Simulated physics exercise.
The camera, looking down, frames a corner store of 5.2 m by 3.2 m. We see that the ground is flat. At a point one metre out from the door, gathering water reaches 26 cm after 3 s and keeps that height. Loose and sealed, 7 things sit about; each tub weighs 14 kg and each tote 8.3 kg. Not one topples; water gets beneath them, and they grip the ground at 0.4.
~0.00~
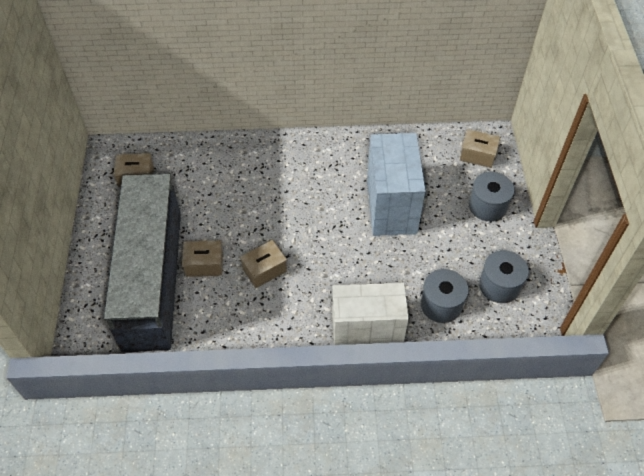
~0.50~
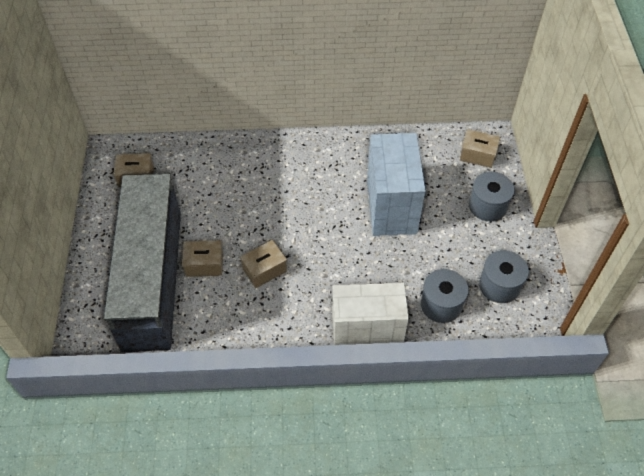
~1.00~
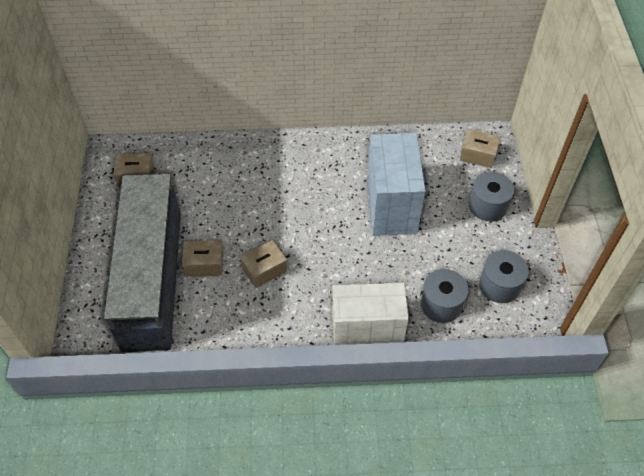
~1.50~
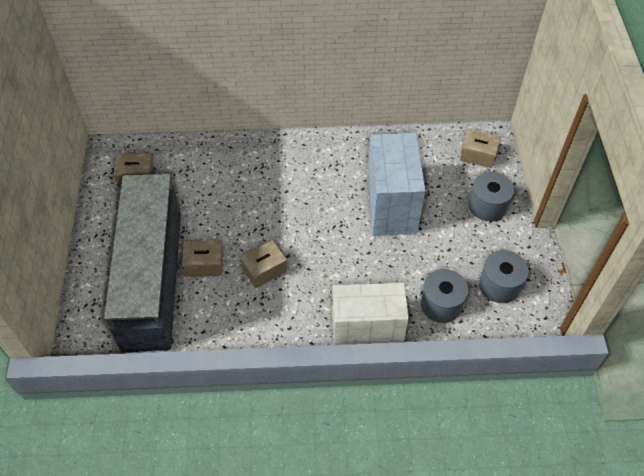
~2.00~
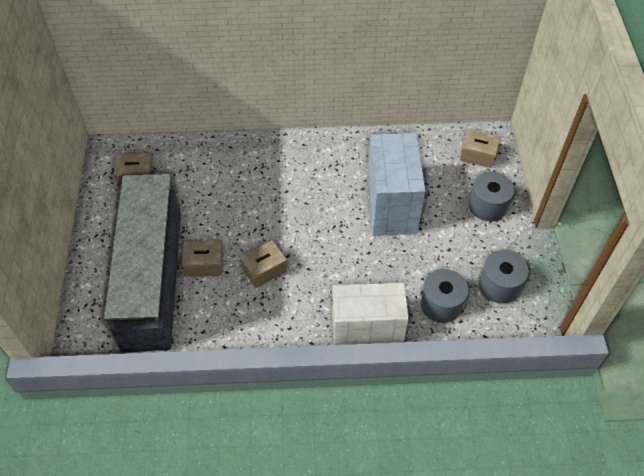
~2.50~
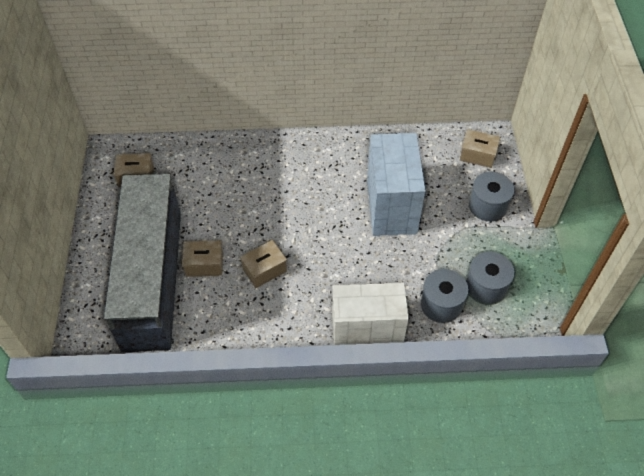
The clip opens on a still storeroom seen from above, with boxes, blocks and three dark tubs on a speckled floor. Green-tinted water spreads over the paving outside, then creeps in through the doorway at right, and one tub near it shifts slightly left while everything else stays put.
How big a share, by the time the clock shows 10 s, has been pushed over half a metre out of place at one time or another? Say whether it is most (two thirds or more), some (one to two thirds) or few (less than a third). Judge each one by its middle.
Most.
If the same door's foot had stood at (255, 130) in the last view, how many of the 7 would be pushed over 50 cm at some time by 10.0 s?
You'd get 5 in that case.
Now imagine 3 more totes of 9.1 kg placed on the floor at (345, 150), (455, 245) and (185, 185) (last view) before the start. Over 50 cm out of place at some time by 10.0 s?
In the same order as the question: Not as far, farther, farther.
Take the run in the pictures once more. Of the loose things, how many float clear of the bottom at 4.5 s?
It comes to 1 of them.
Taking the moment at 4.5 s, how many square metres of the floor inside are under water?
Roughly 8.0 m2.
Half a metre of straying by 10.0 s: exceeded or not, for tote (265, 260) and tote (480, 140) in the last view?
Bigger; smaller.
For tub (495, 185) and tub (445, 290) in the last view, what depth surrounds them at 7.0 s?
Depth approx. 6 cm / 12 cm.
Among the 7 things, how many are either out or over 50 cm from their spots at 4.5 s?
1 in all.
After 3.5 s 1 of 7 are over 50 cm from their spots; 0 afloat.
After 4.5 s 1 of 7 are over 50 cm from their spots; 1 afloat.
After 7.0 s 4 of 7 are over 50 cm from their spots; 3 afloat.
After 10.0 s 5 of 7 are over 50 cm from their spots, and 5 have been at some point; 6 afloat.
